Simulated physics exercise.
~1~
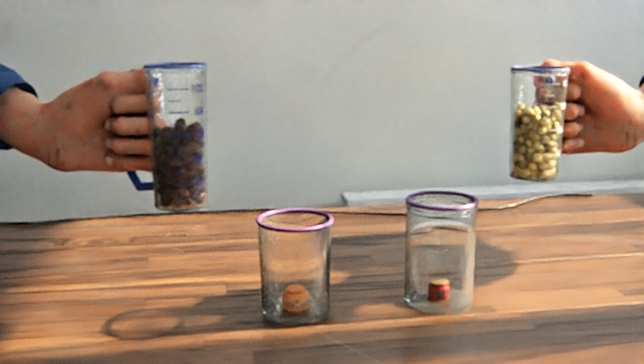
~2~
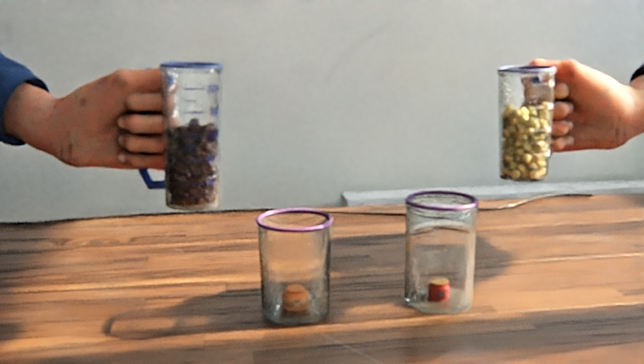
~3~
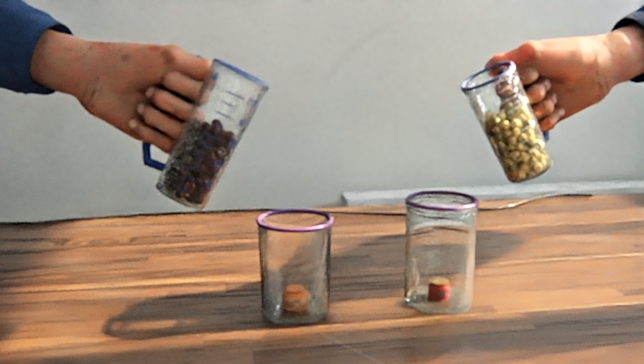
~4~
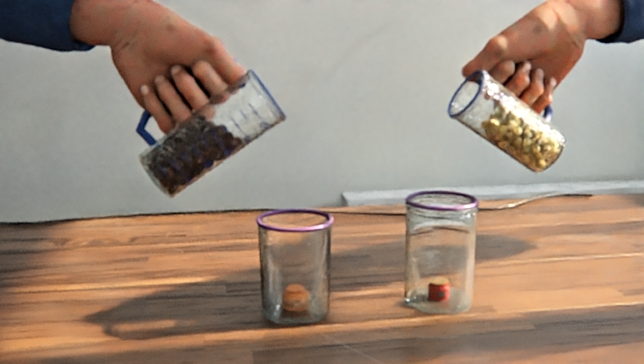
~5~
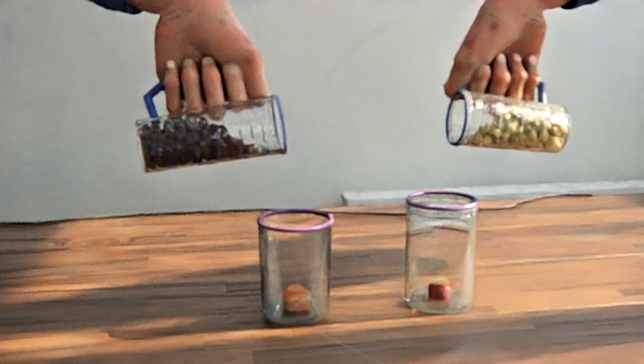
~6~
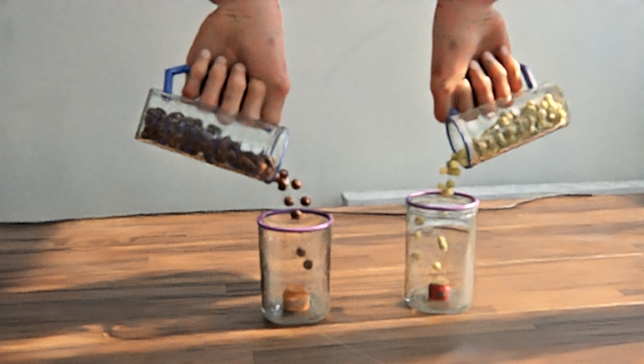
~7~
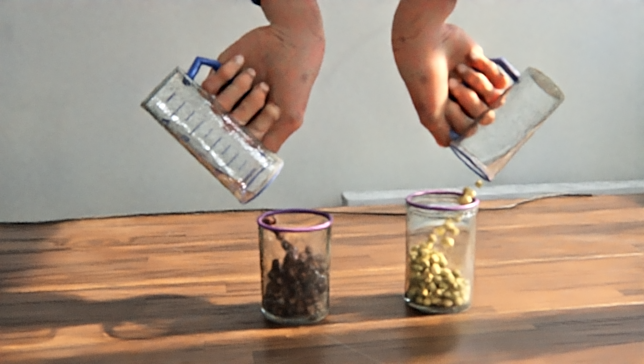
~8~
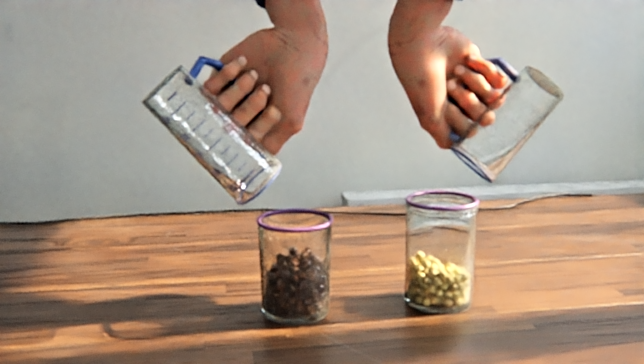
On a wooden table, two hands tipping cups of dark and pale green pieces into glass containers, burying the small object in each.
